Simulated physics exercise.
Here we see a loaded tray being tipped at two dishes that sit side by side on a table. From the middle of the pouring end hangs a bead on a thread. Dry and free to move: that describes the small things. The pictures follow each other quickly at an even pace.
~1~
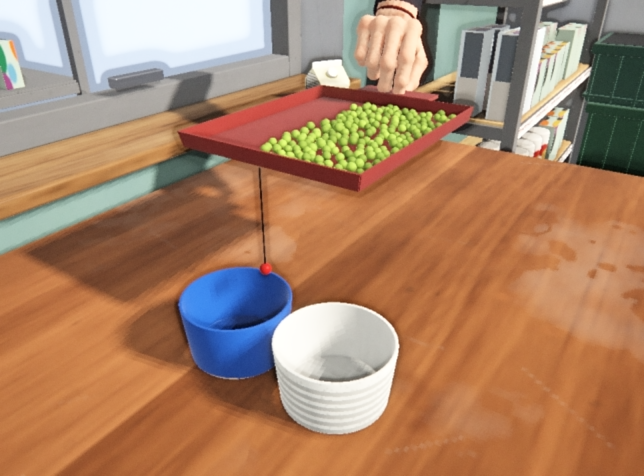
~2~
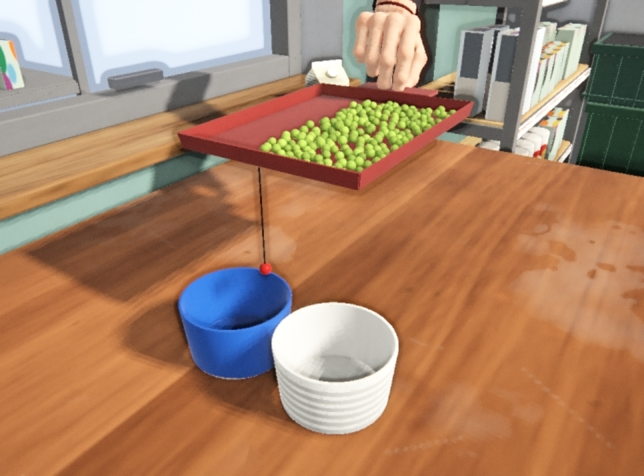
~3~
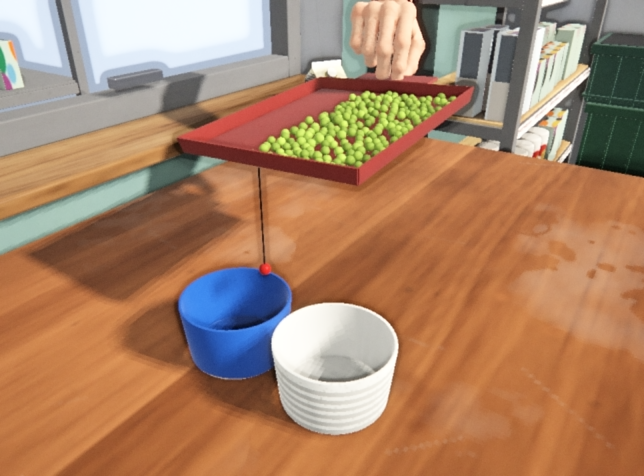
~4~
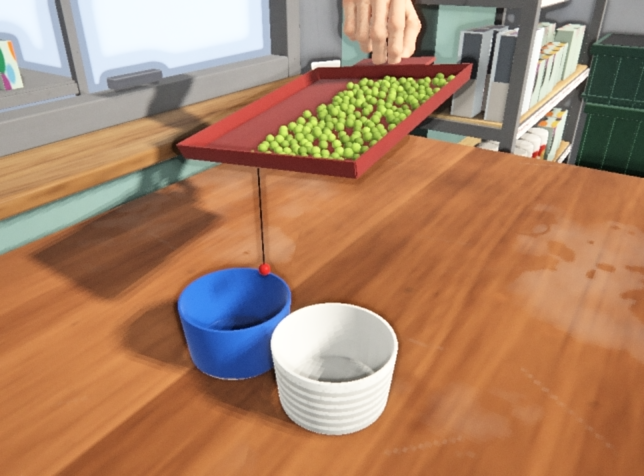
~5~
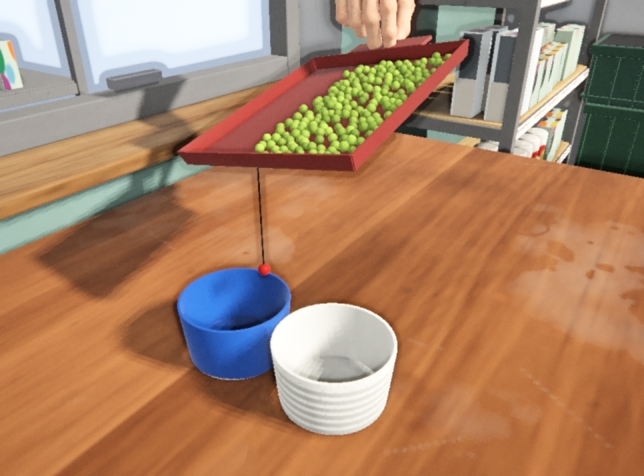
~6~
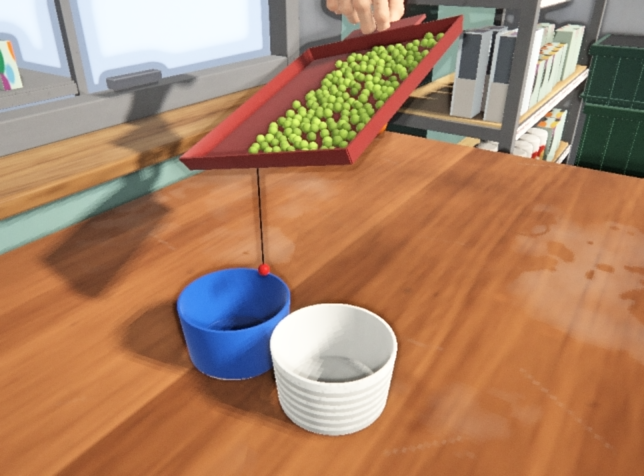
To begin with, a hand holds a red tray of green peas nearly level above a blue dish and a white dish, a red bead hanging from its edge on a thread. The hand then raises the far side, steepening the tray, and the peas shift slightly towards the lower left.
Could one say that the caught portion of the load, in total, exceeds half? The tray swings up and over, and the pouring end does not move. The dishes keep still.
No, watching it, the dishes let slip most of it.
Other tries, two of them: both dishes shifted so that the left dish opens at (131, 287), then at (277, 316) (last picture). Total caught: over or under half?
The first time it's lower than half, the second time lower than half.
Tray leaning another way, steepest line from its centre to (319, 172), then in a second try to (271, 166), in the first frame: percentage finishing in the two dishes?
About 90 and 70 percent.
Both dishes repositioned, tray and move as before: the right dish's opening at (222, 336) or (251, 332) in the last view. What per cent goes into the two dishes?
10 per cent the first time, 20 per cent the second time.
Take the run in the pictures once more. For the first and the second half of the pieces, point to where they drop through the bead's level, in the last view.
First roughly (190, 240), then roughly (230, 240).
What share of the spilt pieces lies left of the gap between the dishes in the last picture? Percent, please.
I'd put it at around 90 per cent.
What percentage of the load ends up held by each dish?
Left 10 per cent, right 0 per cent.
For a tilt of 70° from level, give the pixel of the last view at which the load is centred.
The middle of the pieces shows up near (212, 174).
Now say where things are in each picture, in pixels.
The first frame shows corners of the pouring end near (182, 131) and (359, 173), level; middle of the load near (360, 135), dried peas; left dish near (199, 347); right dish near (300, 399); bead on its thread near (265, 269).
The second frame shows corners of the pouring end near (182, 132) and (359, 171), level; middle of the load near (360, 132).
The third frame shows corners of the pouring end near (181, 137) and (357, 167), tipped barely, lowest at the left corner; middle of the load near (359, 126).
The fourth frame shows corners of the pouring end near (181, 143) and (354, 160), tipped a little, lowest at the left corner; middle of the load near (357, 115).
The fifth frame shows corners of the pouring end near (181, 150) and (350, 153), tipped clearly, lowest at the left corner; middle of the load near (353, 105).
The sixth frame shows corners of the pouring end near (183, 157) and (345, 147), tipped clearly, lowest at the left corner; middle of the load near (345, 97), near a quarter on the move; left dish near (197, 348); right dish near (298, 400).
Shortly afterwards, tray tipped steeply; near two thirds on the tray; a little outside both; near a quarter in the air.
Next, tray tipped past a quarter turn; only a few on the tray; only a few in the left dish; the bulk outside both; a little in the air.
Some moments later, tray tipped past a quarter turn; a little in the left dish; all but a few outside both.
In the end, tray tipped past a quarter turn; none at all in the right dish; a little in the left dish; all but a few outside both.
